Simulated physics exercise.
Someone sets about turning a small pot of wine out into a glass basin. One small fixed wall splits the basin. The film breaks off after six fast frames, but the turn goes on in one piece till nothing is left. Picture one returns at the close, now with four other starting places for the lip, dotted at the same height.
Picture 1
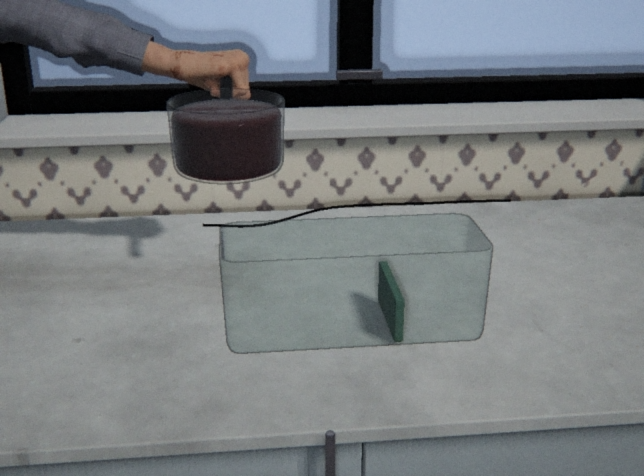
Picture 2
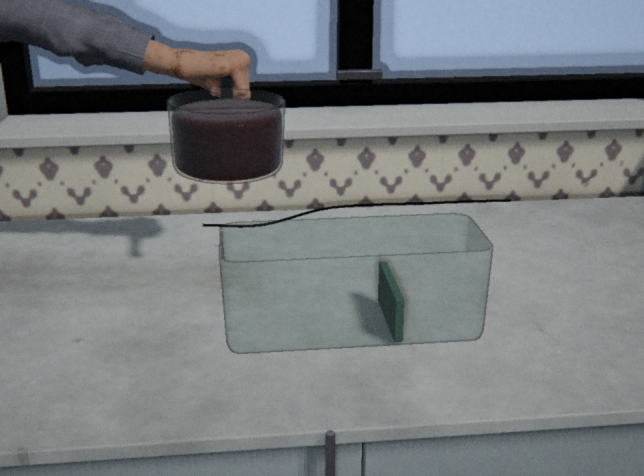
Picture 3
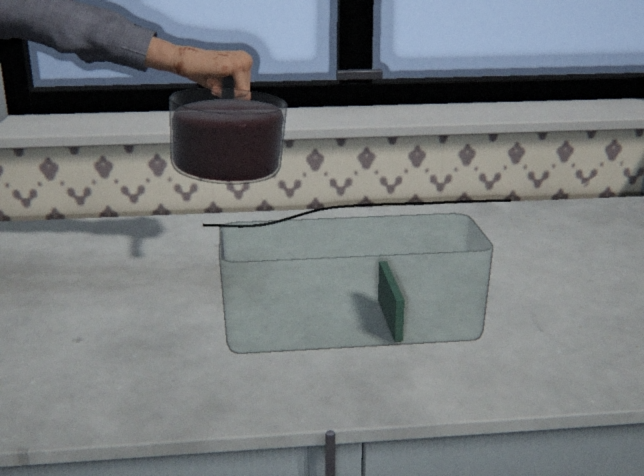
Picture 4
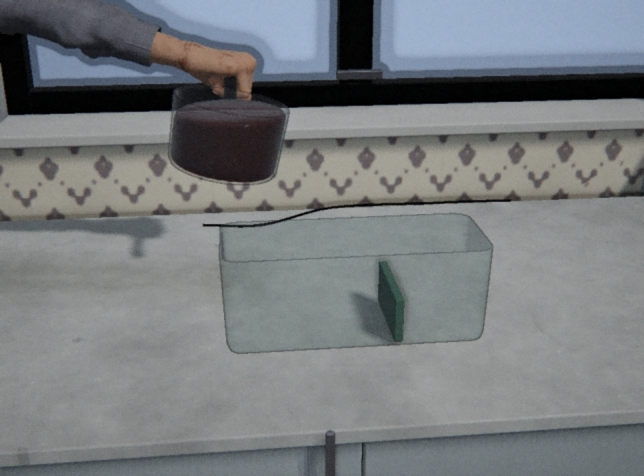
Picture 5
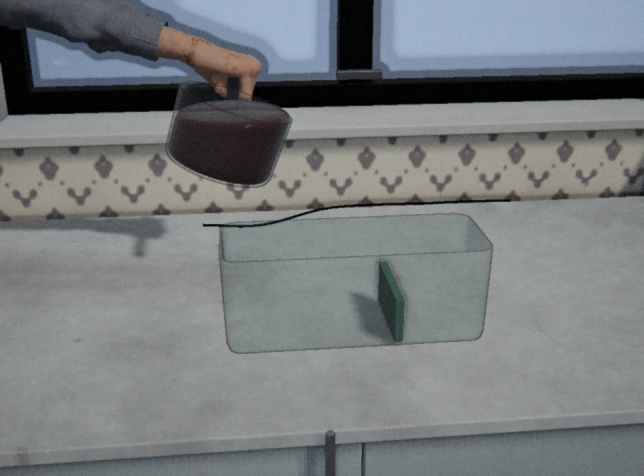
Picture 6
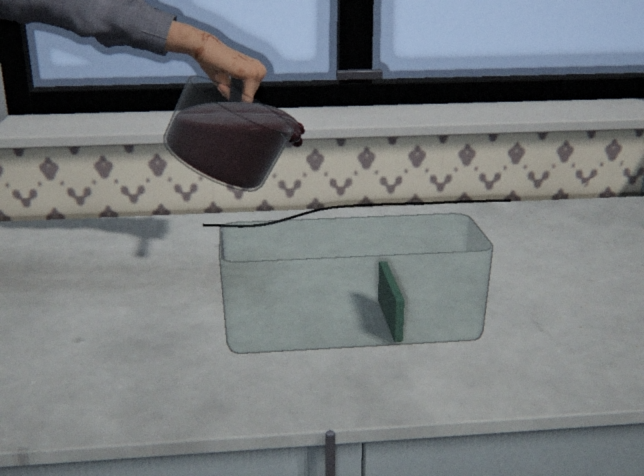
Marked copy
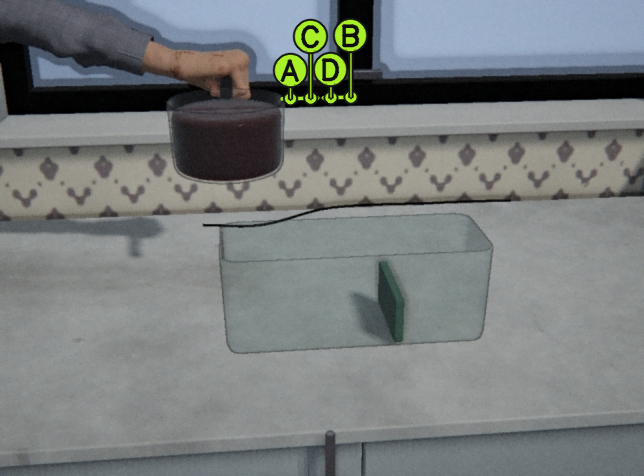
We see a hand holding a clear pot of dark red wine above and to the left of a glass basin with a green upright panel inside; the hand gradually tilts the pot rightward, and wine emerges over its lip.
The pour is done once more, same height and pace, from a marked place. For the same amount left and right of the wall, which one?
Best: D.
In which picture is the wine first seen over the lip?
Picture 5.
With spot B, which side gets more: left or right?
More ends on the right.
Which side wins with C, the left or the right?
The left one.
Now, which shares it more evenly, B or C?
B it is.
On the marked copy, A at (290, 98); B at (350, 97); C at (310, 98); D at (330, 97).
With A, about 98 % ends left of the wall and 1 % right of it.
With B, about 29 % ends left of the wall and 71 % right of it.
With C, about 86 % ends left of the wall and 13 % right of it.
With D, about 52 % ends left of the wall and 48 % right of it.
